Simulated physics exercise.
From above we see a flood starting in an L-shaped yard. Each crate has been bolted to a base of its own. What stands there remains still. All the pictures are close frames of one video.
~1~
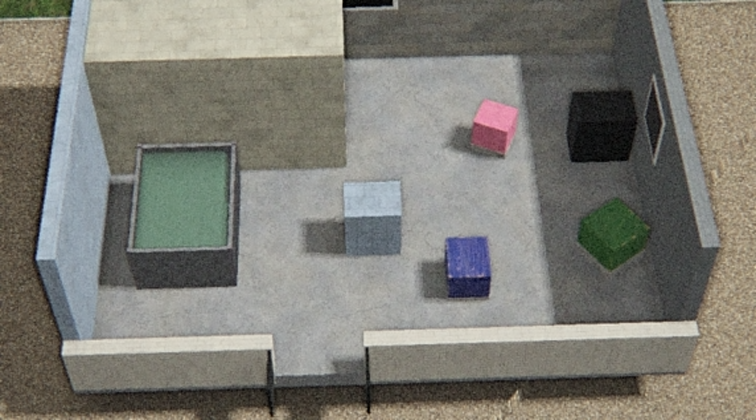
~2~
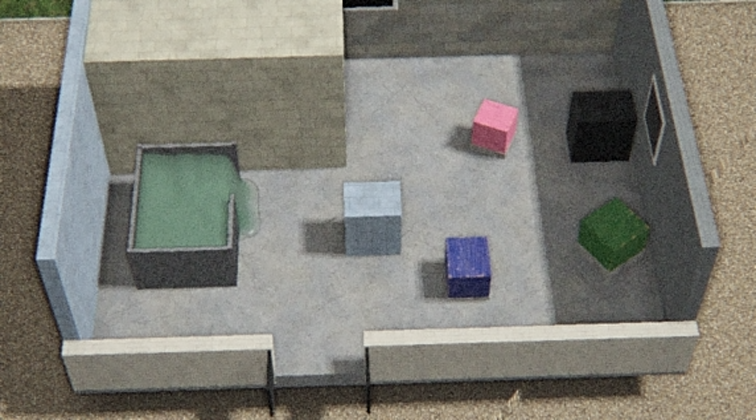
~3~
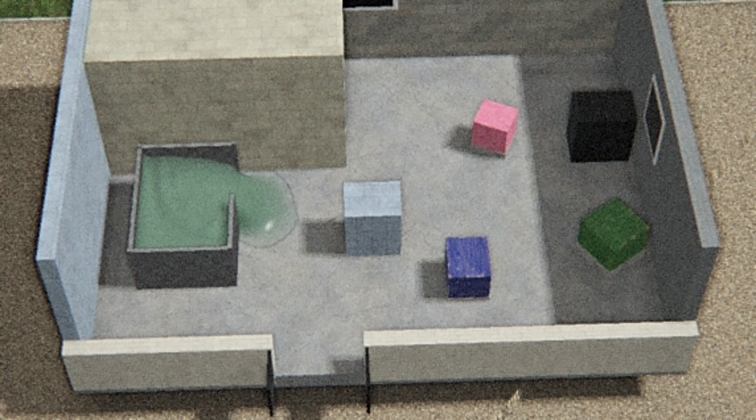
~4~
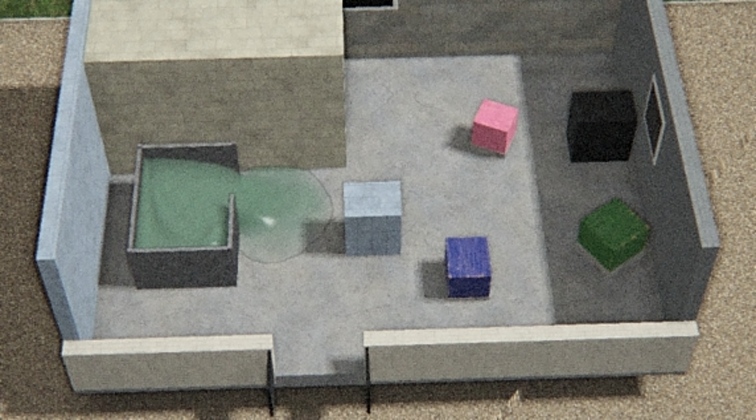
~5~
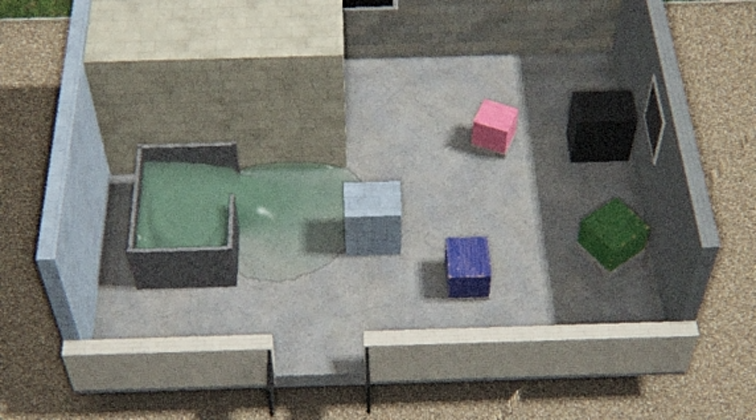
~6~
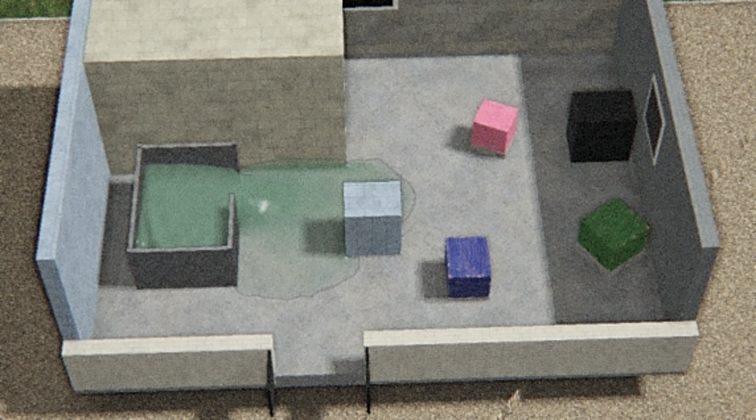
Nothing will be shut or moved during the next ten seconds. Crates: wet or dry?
Green crate, wet; pink crate, wet; blue crate, wet.
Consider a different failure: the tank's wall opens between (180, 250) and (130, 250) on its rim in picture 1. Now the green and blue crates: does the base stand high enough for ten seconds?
The green crate is not reached; the blue crate is reached.
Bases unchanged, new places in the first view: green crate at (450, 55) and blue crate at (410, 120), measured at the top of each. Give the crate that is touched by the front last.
Answer: The one in green.
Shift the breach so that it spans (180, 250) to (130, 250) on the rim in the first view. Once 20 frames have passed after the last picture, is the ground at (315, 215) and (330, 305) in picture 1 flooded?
Going in the order you asked, the first is drenched and the second is drenched.
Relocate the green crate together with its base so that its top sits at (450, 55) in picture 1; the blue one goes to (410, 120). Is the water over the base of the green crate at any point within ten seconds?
As for the green crate, it stays clear.
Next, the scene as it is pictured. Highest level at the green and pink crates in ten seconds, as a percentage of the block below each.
Taking them in the order asked, 150 percent and 150 percent.
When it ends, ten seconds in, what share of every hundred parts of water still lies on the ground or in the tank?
The share not yet gone is roughly 92 percent.
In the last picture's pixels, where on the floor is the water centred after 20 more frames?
Around pixel (397, 218) of the last picture.
A moment on, water covers 30 % of the floor; the green crate not reached, the pink crate water round its plinth, the blue crate not reached.
Next, water covers 50 % of the floor; the green crate water round its plinth, the pink crate water round its plinth, the blue crate water round its plinth.
Then, water covers 70 % of the floor; the green crate water round its plinth, the pink crate water round its plinth, the blue crate water round its plinth.
Later, water covers 80 % of the floor; the green crate water round its plinth, the pink crate water round its plinth, the blue crate water round its plinth.
In the end, water covers 100 % of the floor; the green crate was topped, the pink crate was topped, the blue crate was topped.
